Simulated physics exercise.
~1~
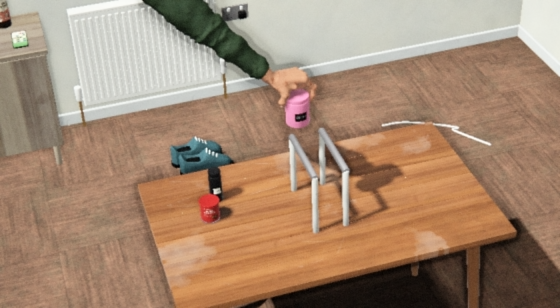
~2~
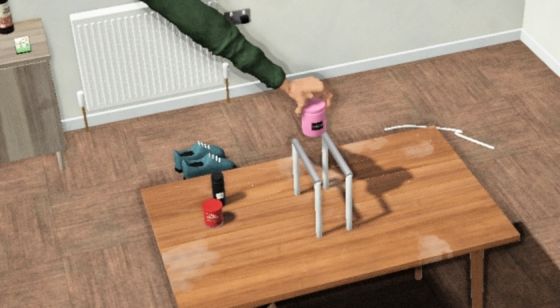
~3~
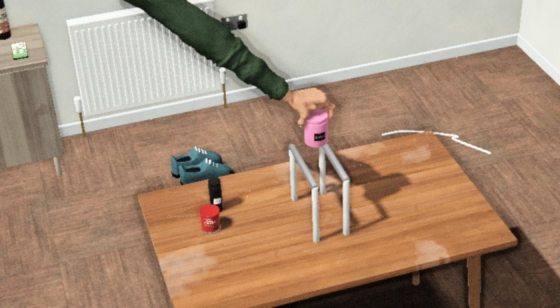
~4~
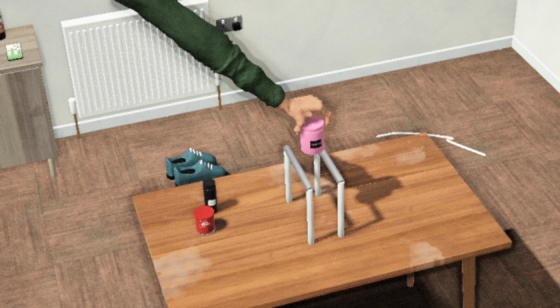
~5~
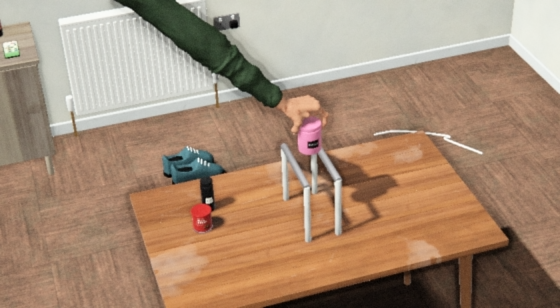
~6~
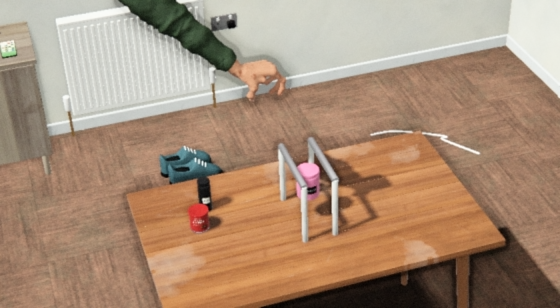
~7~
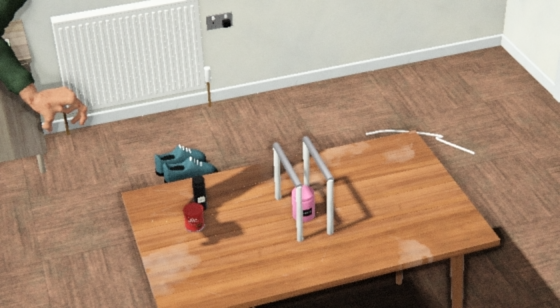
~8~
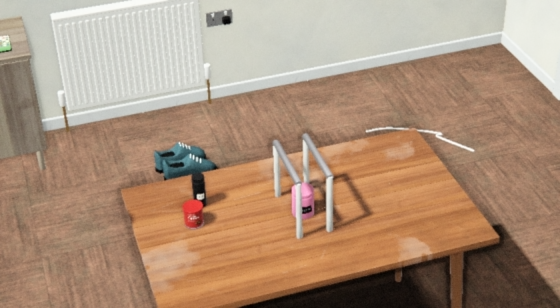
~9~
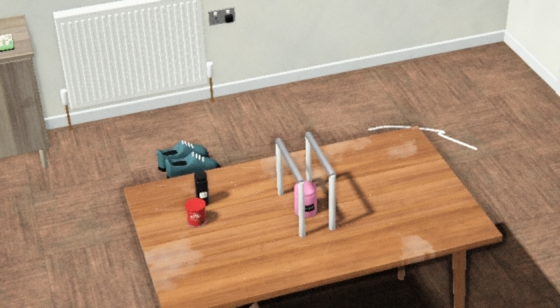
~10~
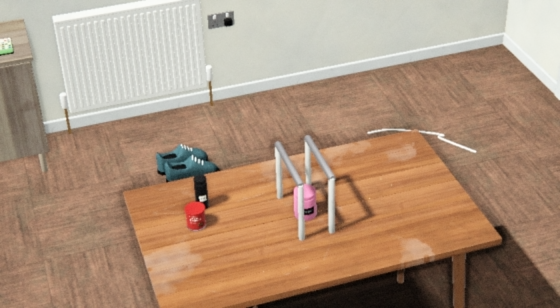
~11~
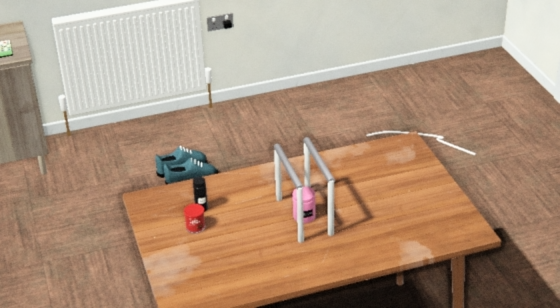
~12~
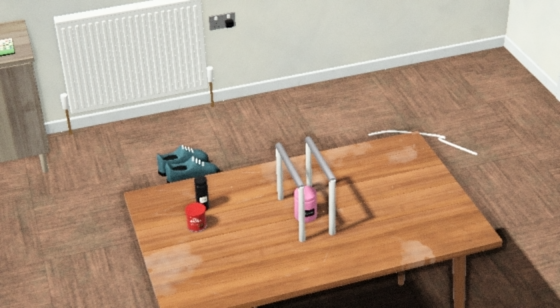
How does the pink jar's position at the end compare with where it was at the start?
At the start the pink jar is held up by a hand near the far edge of the table. By the end it is lower down, standing upright on the tabletop between the two grey rails.
At a wooden table, a hand releasing a pink jar over two rails, the jar dropping through the gap onto the tabletop.
